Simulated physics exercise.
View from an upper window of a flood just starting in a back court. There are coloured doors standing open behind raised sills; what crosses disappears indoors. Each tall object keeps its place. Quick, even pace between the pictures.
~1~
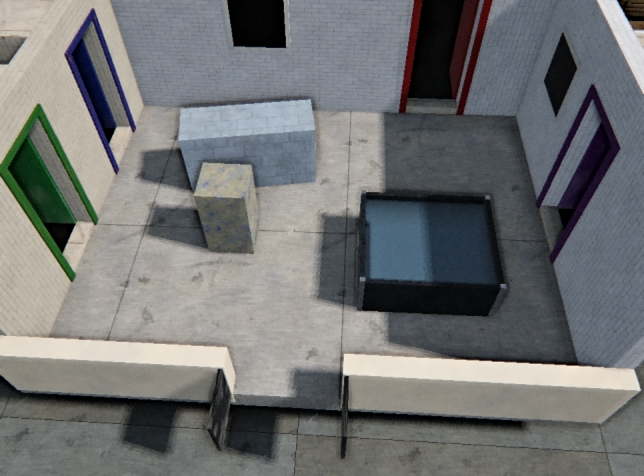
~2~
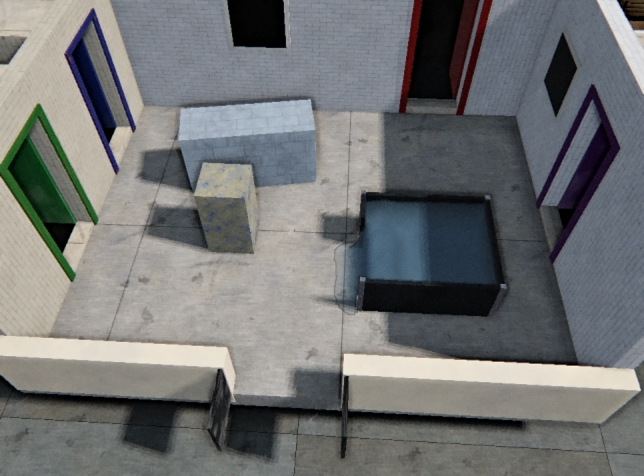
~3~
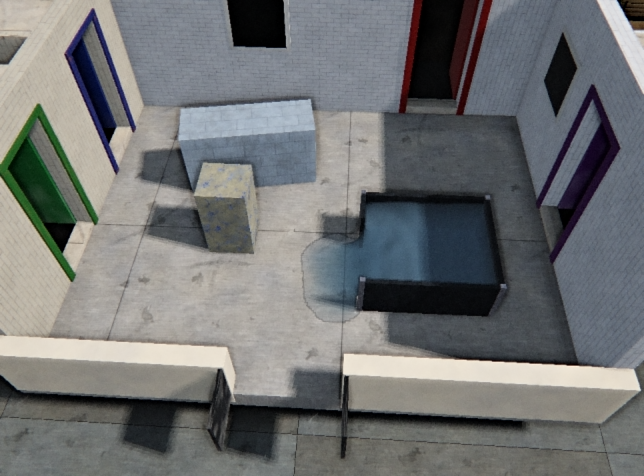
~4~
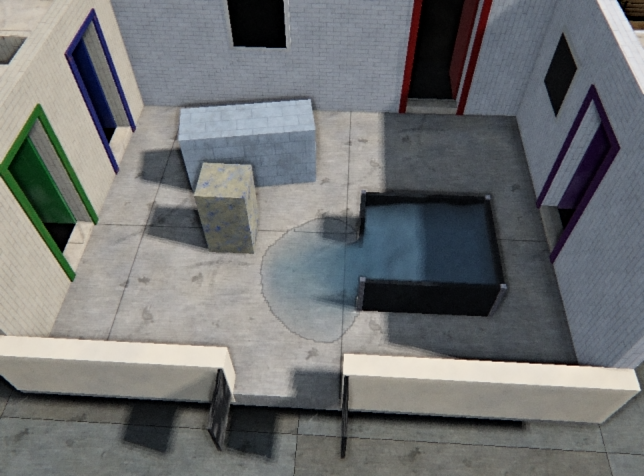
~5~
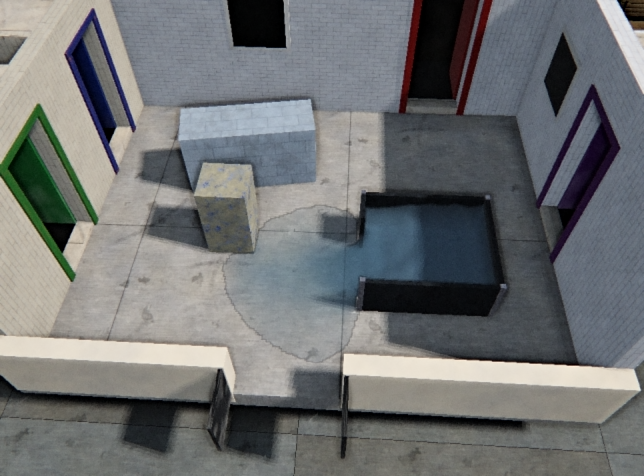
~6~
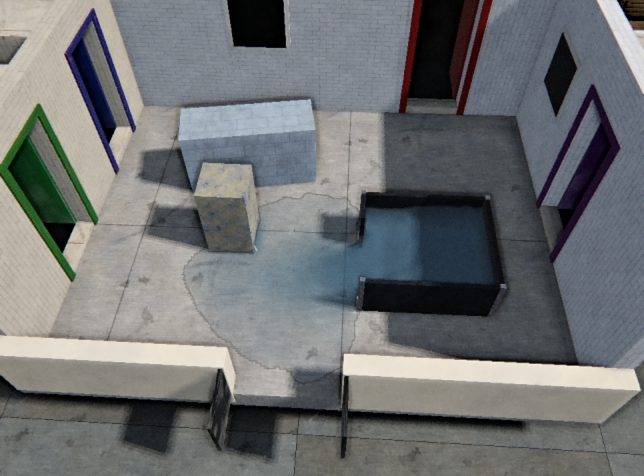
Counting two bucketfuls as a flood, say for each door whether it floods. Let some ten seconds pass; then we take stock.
The blue door gets two buckets or less inside; the red door gets two buckets or less inside; the green door gets more than two buckets inside; the purple door gets two buckets or less inside.
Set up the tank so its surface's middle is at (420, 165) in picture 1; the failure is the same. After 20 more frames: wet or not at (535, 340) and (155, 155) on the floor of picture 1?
The first spot is left dry and the second is inundated.
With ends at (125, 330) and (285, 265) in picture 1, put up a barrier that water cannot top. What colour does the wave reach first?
My answer is the door marked green.
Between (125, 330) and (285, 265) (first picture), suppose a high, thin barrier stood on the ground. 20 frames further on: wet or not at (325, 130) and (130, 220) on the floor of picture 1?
Result, in order: Bone-dry / swamped.
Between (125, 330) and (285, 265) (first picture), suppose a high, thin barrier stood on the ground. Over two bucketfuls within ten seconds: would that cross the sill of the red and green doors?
Red door falls short; green door falls short.
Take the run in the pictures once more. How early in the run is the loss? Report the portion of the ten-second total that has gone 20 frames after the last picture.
Approximately 55 %.
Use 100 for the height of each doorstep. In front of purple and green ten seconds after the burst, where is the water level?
Readings, in sequence: 10 percent and 90 percent.
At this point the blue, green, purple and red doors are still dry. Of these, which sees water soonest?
I choose the door marked green.
A moment on, water covers 30 % of the floor; the blue door not reached, the red door not reached, the green door wet at the sill, nothing in, the purple door not reached.
Next, water covers 35 % of the floor; the blue door not reached, the red door not reached, the green door over two buckets in, the purple door not reached.
Then, water covers 40 % of the floor; the blue door wet at the sill, nothing in, the red door not reached, the green door over two buckets in, the purple door not reached.
Later, water covers 55 % of the floor; the blue door wet at the sill, nothing in, the red door not reached, the green door far over two buckets in, the purple door wet at the sill, nothing in.
In the end, water covers 75 % of the floor; the blue door wet at the sill, nothing in, the red door wet at the sill, nothing in, the green door far over two buckets in, the purple door wet at the sill, nothing in.
